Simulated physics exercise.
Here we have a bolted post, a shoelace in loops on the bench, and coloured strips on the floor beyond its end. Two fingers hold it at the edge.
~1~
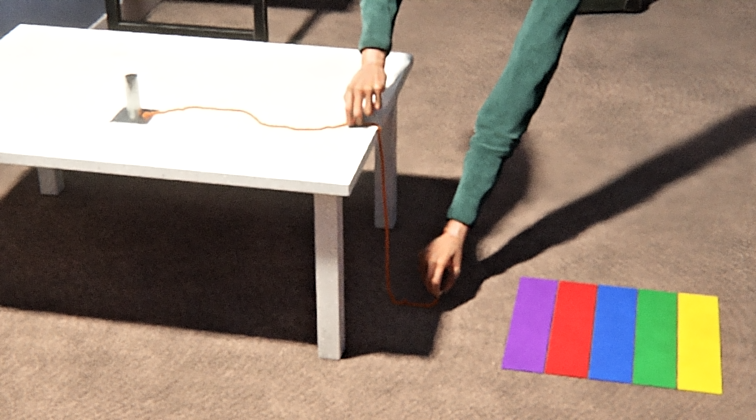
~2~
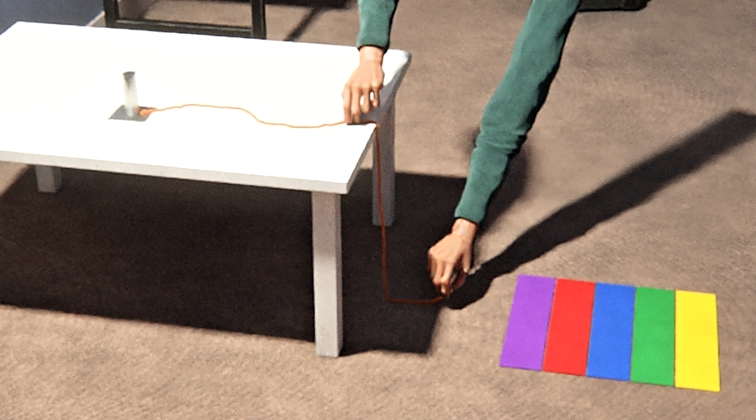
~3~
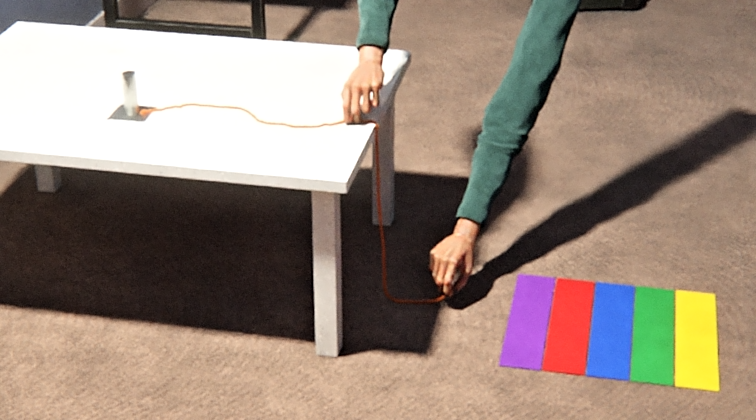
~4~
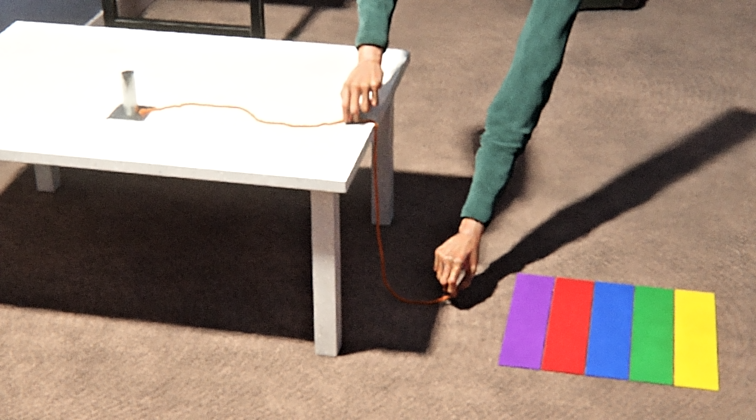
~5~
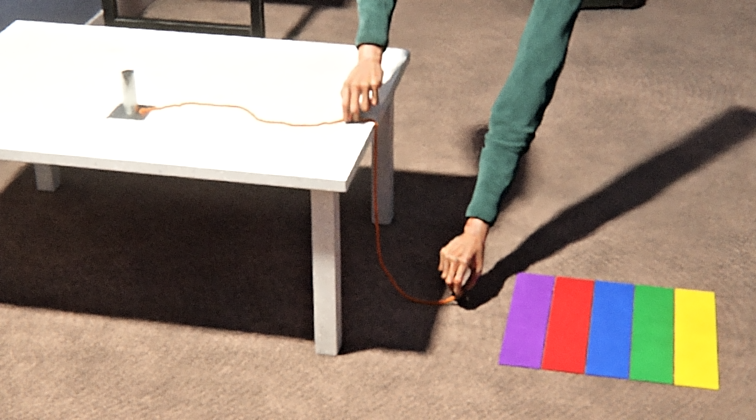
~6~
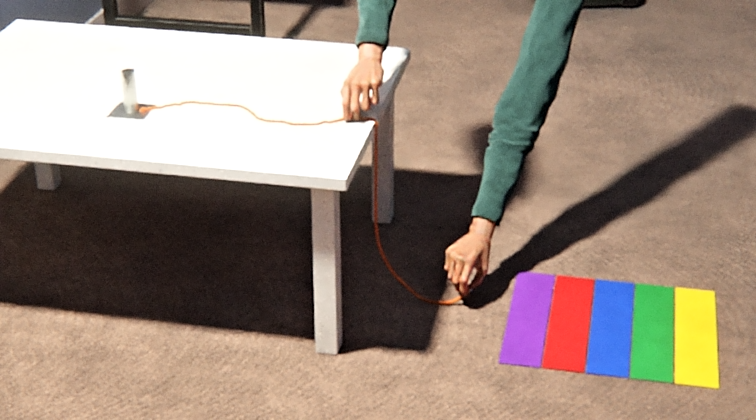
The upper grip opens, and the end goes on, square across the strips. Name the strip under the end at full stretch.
Over blue.
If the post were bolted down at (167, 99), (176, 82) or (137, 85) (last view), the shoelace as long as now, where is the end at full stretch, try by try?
The places are (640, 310), (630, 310) and (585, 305).
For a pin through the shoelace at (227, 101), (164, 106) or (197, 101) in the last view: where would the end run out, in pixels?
About (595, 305), (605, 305) and (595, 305).
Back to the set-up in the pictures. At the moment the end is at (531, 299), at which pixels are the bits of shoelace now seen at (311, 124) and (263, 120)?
They go to (340, 123) and to (290, 123).
Early on, end near (531, 299); over purple.
Midway, end near (581, 304); over red.
At the end of the slack, end near (612, 307); over blue. The end stops over the blue strip.
